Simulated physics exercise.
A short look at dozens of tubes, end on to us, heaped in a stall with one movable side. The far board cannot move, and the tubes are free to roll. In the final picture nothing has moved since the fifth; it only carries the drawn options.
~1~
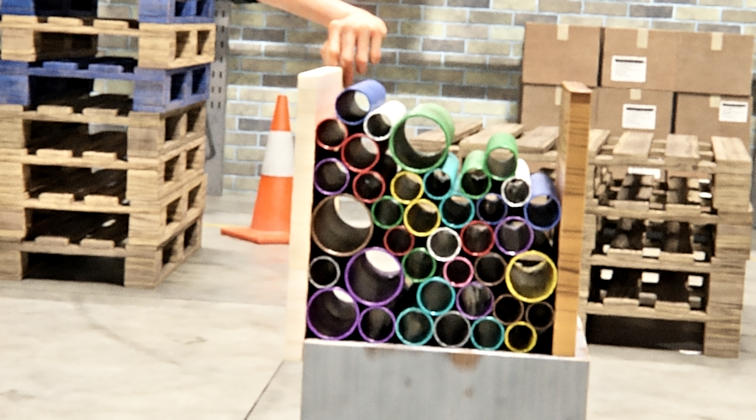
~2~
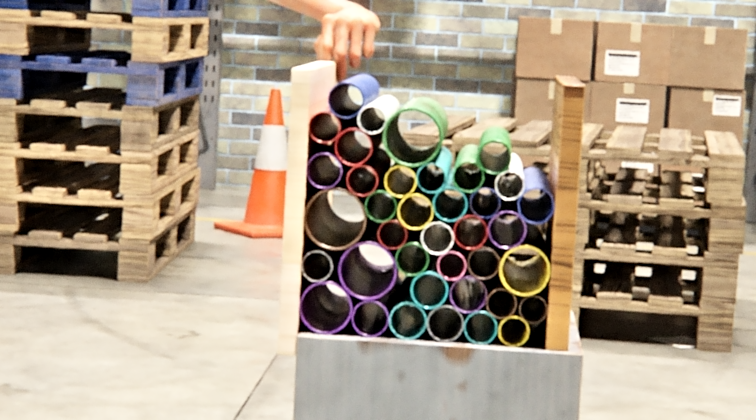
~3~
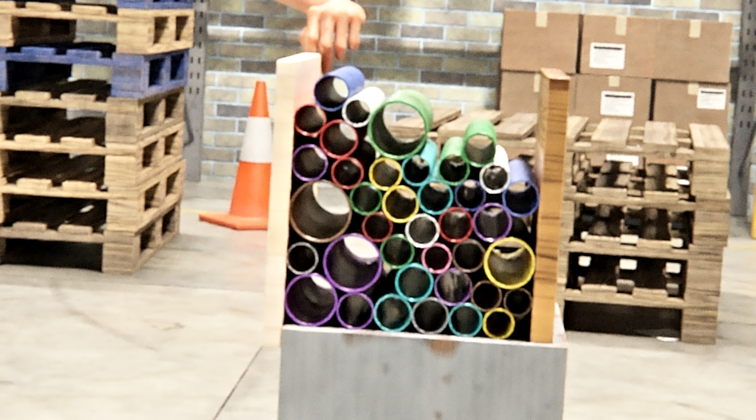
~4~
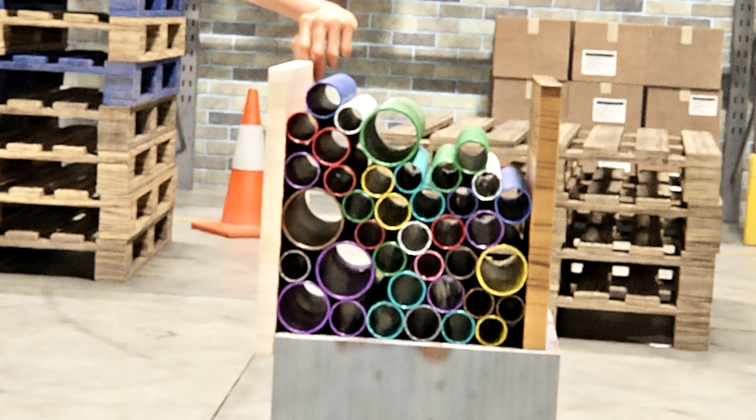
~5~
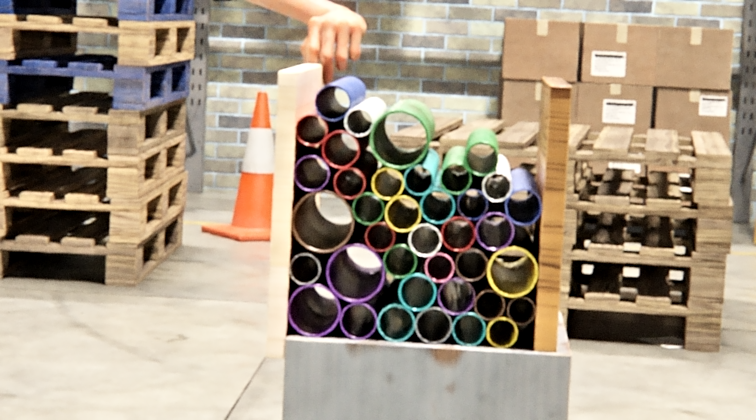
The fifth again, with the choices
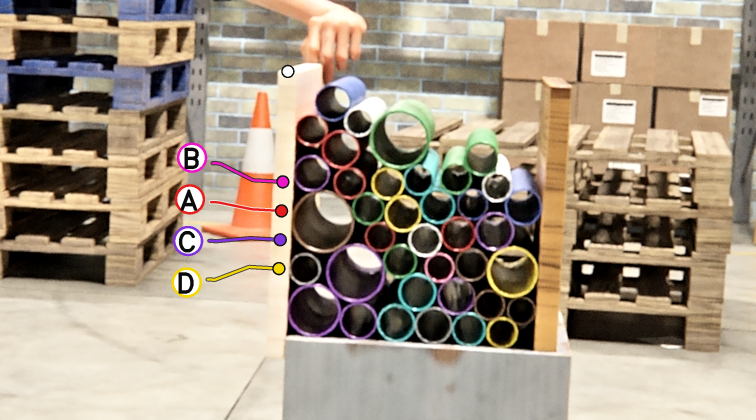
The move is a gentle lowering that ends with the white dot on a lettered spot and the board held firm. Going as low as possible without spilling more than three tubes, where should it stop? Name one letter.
B is the limit.
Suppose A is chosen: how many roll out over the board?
With A, four.
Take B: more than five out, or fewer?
Fewer than five.
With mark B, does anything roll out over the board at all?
Yes.
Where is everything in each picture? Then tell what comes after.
In the first picture, a turquoise tube (457, 210); a green tube (419, 144); a white tube (379, 125).
In the second picture, a white tube (372, 119); side board (311, 196).
In the third picture, a purple tube (311, 300); a yellow tube (499, 323).
In the fourth picture, a grey tube (295, 266); a yellow tube (502, 270).
In the fifth picture, a red tube (458, 234); a turquoise tube (438, 206); a green tube (400, 140).
On the copy, A at (281, 211); B at (283, 182); C at (280, 240); D at (279, 269); the white dot at (288, 71).
On B. First, top of the board (296, 125).
Then, top of the board (293, 181).
Finally, top of the board (293, 181), two out over the board.
By contrast, A four out over the board; C four out over the board; D more than three out over the board.
